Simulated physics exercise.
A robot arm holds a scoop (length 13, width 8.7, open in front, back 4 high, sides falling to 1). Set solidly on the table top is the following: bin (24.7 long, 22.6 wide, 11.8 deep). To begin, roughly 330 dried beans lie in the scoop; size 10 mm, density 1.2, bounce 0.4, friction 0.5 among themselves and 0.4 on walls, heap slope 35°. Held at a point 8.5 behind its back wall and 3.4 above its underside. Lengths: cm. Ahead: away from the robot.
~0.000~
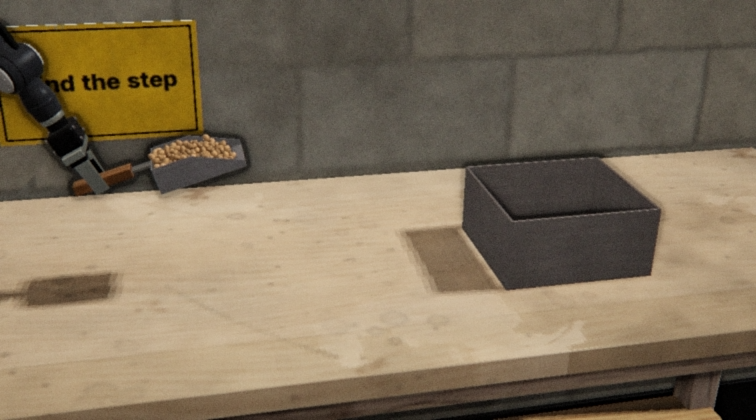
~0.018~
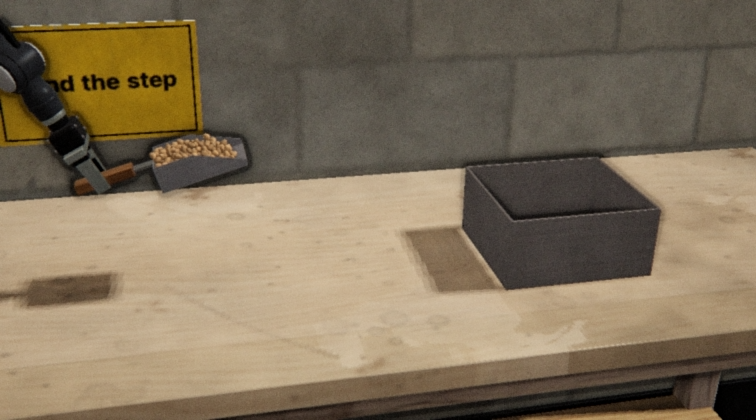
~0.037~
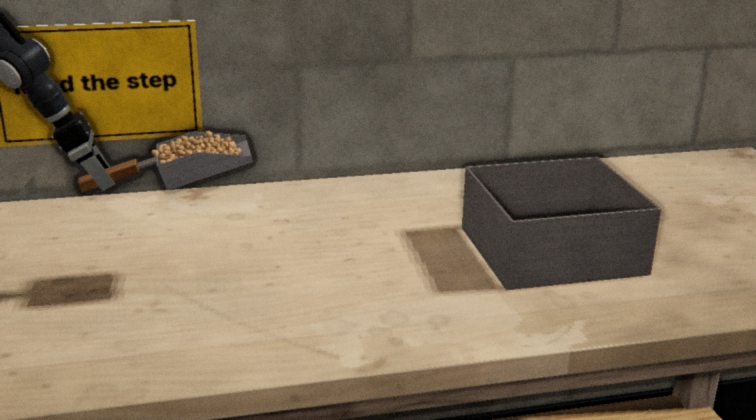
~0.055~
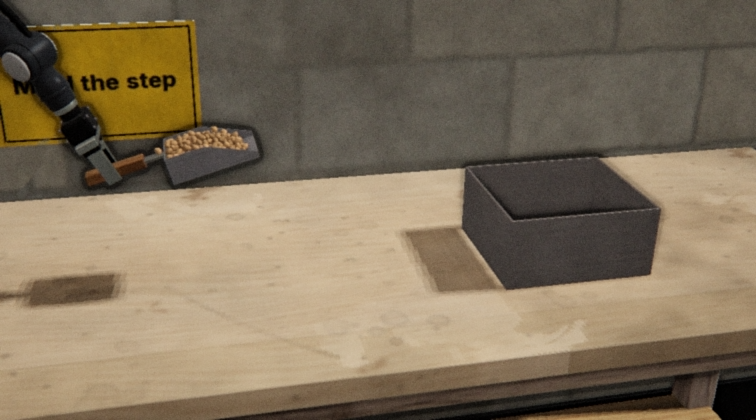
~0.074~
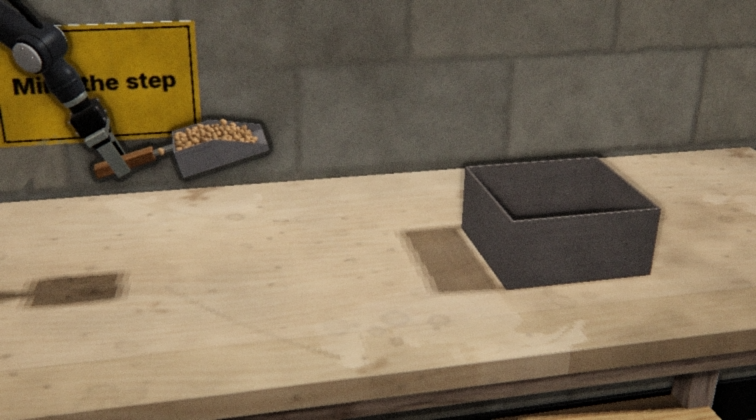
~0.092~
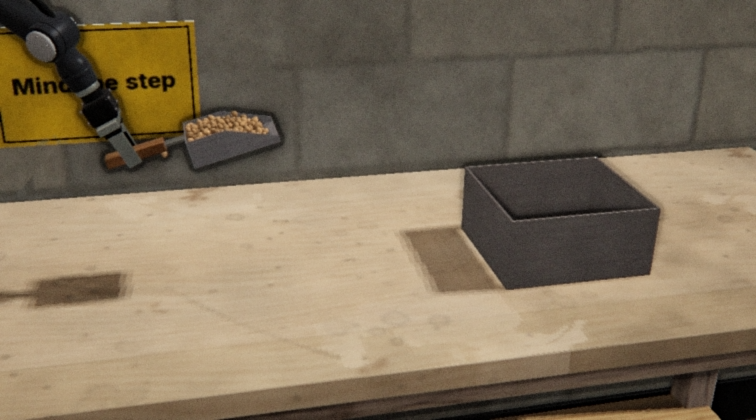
At first, a robot arm holds a scoop heaped with dried beans above the left side of a wooden table, near a yellow sign and an open dark box. The arm then moves the scoop slowly a short way right and slightly upward, keeping it tilted back, while the box stays still.
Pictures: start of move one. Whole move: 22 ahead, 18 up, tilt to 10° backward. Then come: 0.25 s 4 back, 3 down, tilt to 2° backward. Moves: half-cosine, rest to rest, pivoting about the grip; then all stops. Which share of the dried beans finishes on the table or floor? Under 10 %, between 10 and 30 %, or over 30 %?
Over 30 %.
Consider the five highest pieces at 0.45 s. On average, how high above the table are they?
34 cm or thereabouts.
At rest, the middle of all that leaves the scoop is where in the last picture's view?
I'd say somewhere near (474, 256) in the final view.
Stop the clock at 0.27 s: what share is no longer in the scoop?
Share gone by then: Close to 0 %.
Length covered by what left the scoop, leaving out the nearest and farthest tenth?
About 30 centimetres.
After 0.27 s, tilted 10° backward, highest piece 40 above the table; 325 on the scoop, 1 on the table or floor, 3 in flight or on a rim.
After 0.45 s, tilted 4° backward, highest piece 35 above the table; 29 on the scoop, 1 on the table or floor, 299 in flight or on a rim.
After 0.74 s, tilted 2° backward, highest piece 32 above the table; 187 on the table or floor, 104 in the bin, 18 on the scoop, 20 in flight or on a rim.
After 1.79 s, tilted 2° backward, highest piece 32 above the table; 207 on the table or floor, 104 in the bin, 18 on the scoop.
In the end, 207 on the table or floor, 104 in the bin, 18 on the scoop. That is 63 % on the table or floor.
